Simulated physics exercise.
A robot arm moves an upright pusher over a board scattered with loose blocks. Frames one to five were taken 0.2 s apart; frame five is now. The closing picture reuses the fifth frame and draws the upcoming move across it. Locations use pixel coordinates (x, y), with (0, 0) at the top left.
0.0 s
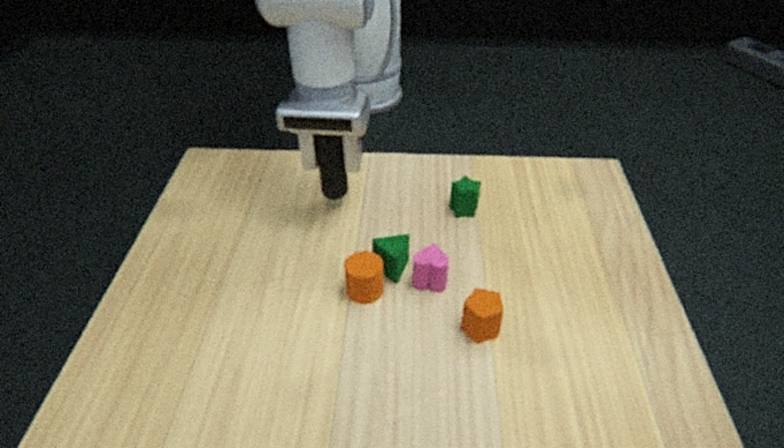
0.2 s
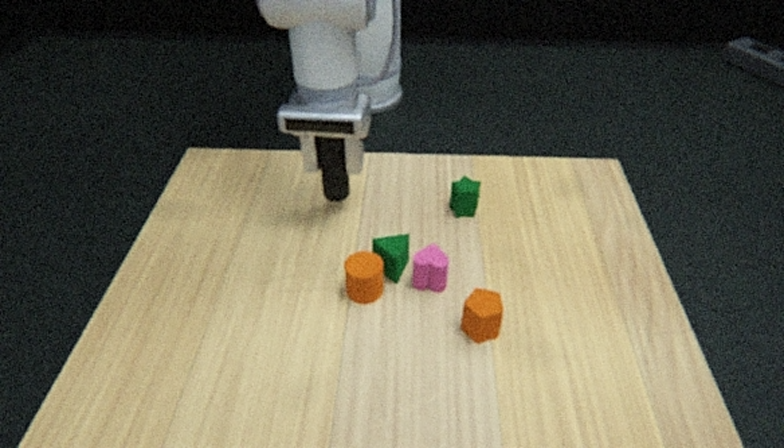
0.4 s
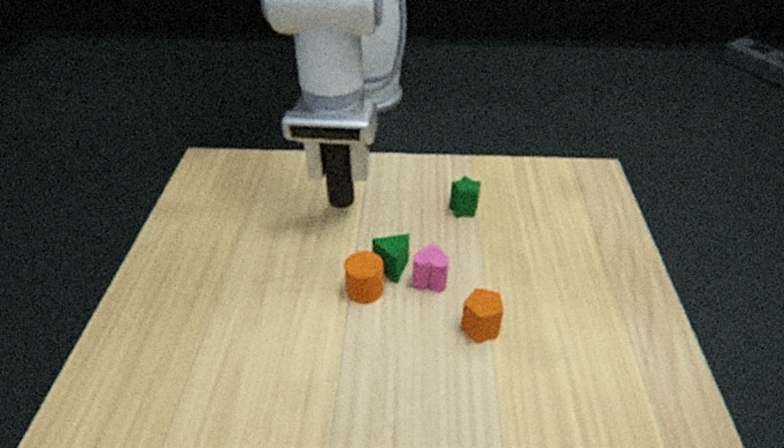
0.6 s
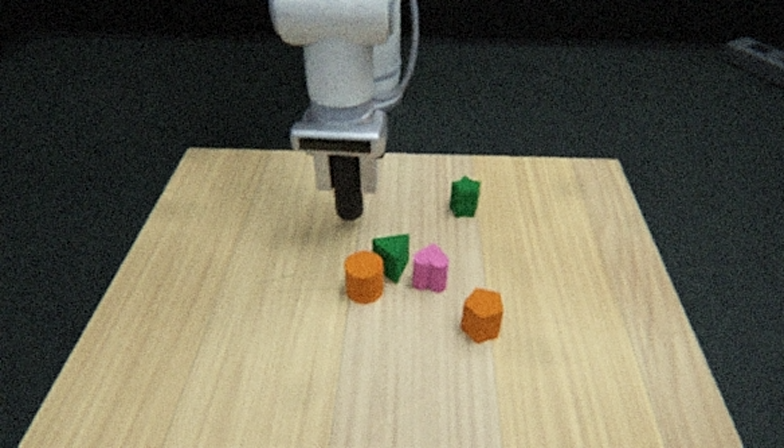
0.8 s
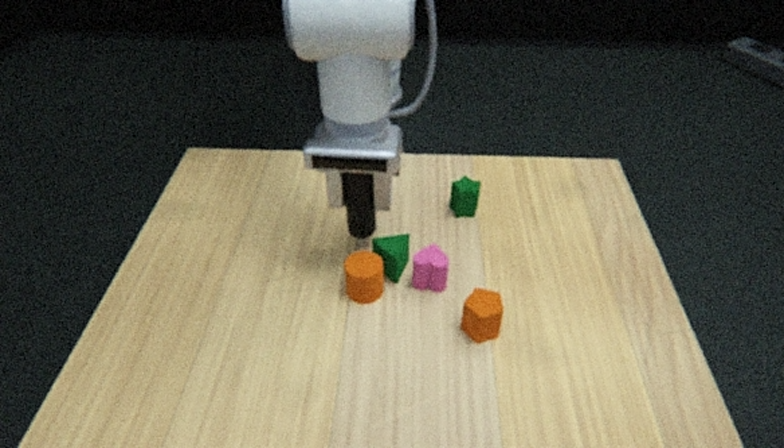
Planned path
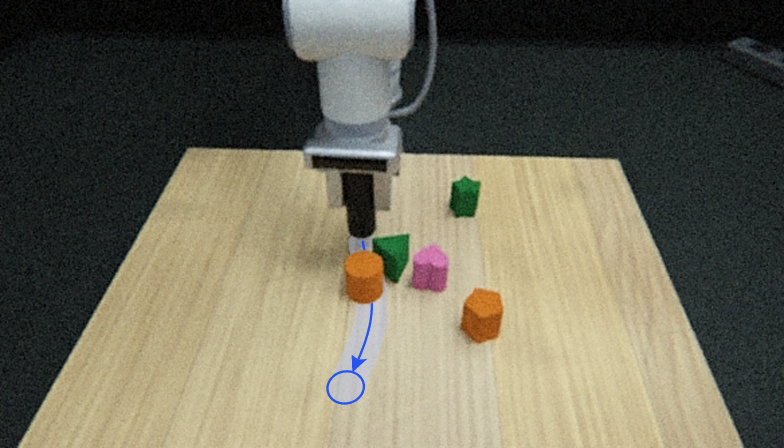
A robot arm with a dark pusher hovered near the back of a wooden board, then moved forward and slightly right toward an orange cylinder and a green triangular block, while all five blocks stayed still.
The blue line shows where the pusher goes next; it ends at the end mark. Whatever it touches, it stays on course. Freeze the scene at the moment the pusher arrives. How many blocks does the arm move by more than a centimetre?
I foresee two blocks being moved.
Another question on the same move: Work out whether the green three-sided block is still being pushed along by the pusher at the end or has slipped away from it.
The pusher passes it.
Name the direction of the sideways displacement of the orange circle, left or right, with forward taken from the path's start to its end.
It's going to go right.
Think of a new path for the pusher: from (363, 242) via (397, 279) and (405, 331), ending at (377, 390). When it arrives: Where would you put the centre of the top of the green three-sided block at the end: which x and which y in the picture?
(437, 291)
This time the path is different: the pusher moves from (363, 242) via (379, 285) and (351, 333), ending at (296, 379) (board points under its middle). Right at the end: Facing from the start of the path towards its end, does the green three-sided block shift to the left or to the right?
It gets pushed left.
The drawn path runs from (363, 242) by way of (372, 306) to (346, 387).
The first path, step by step. One third of the way, pusher at (370, 271); orange circle at (363, 283); green three-sided block at (398, 255), turned 70° anticlockwise; pink heart block at (437, 256).
Two thirds of the way, pusher at (367, 321); orange circle at (349, 335); green three-sided block at (397, 259), turned 90° anticlockwise; pink heart block at (437, 255).
At the end, pusher at (345, 376); orange circle at (314, 391); green three-sided block at (397, 259), turned 90° anticlockwise; pink heart block at (437, 255).
